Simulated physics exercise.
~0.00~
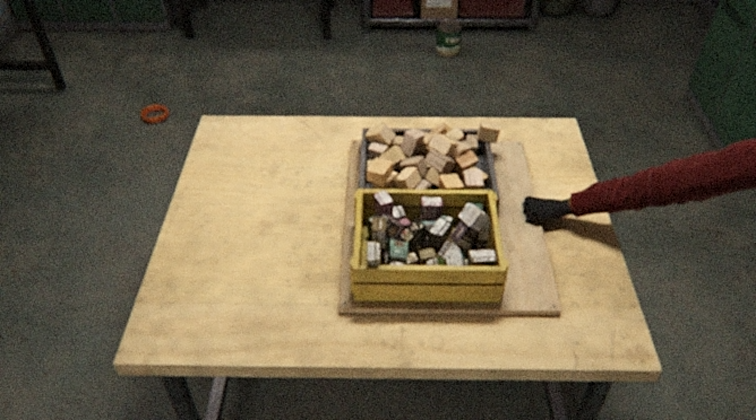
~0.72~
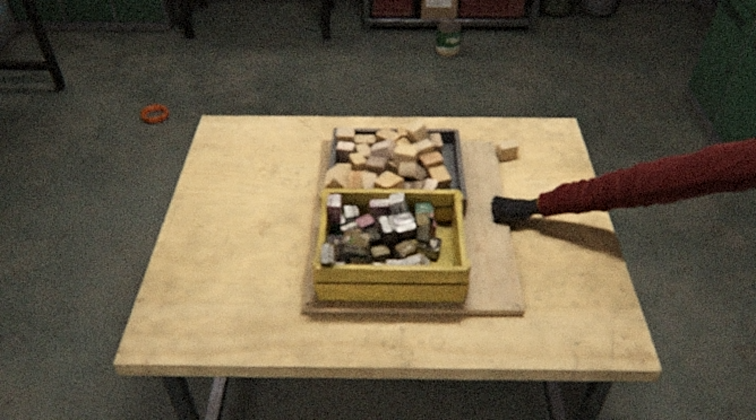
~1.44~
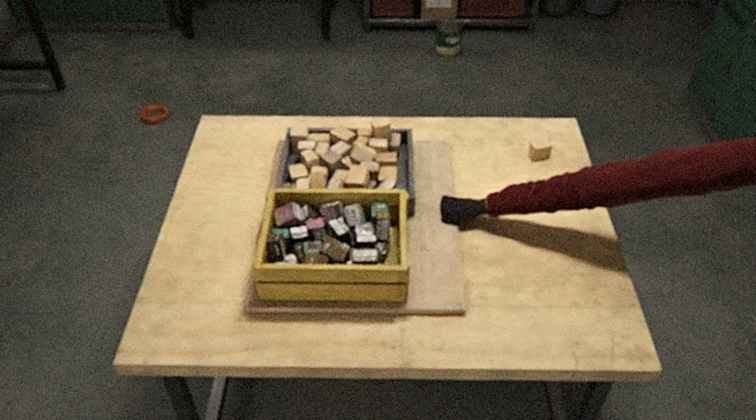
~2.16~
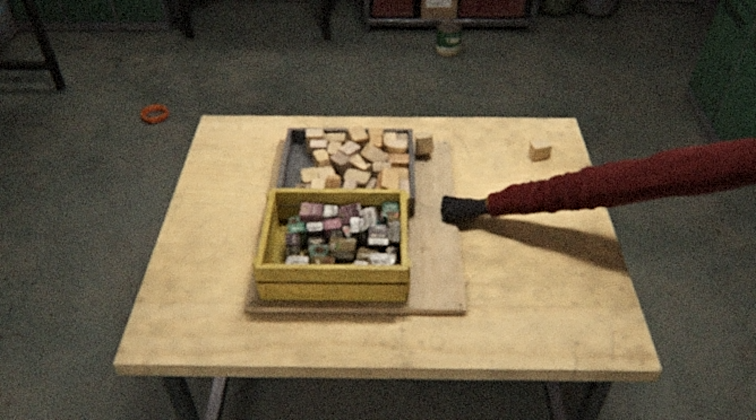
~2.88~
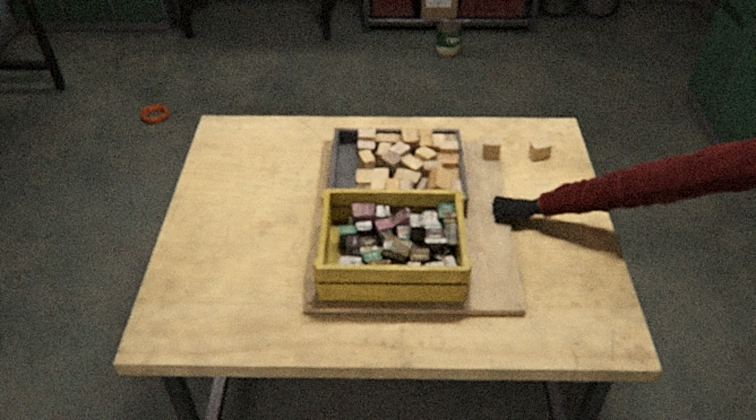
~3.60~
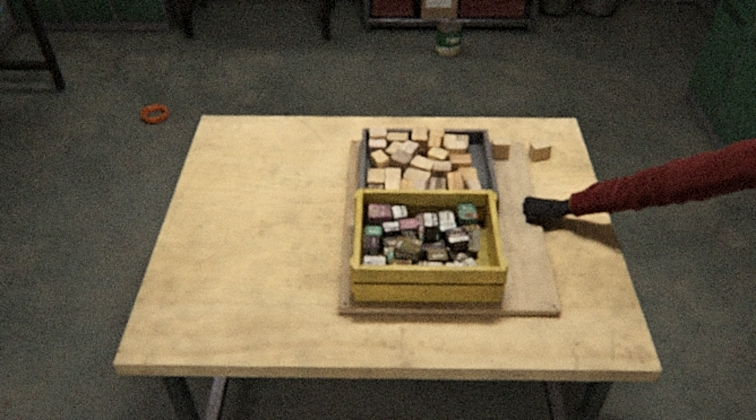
A gloved hand shakes two crates left and right, and two wooden blocks spill out.
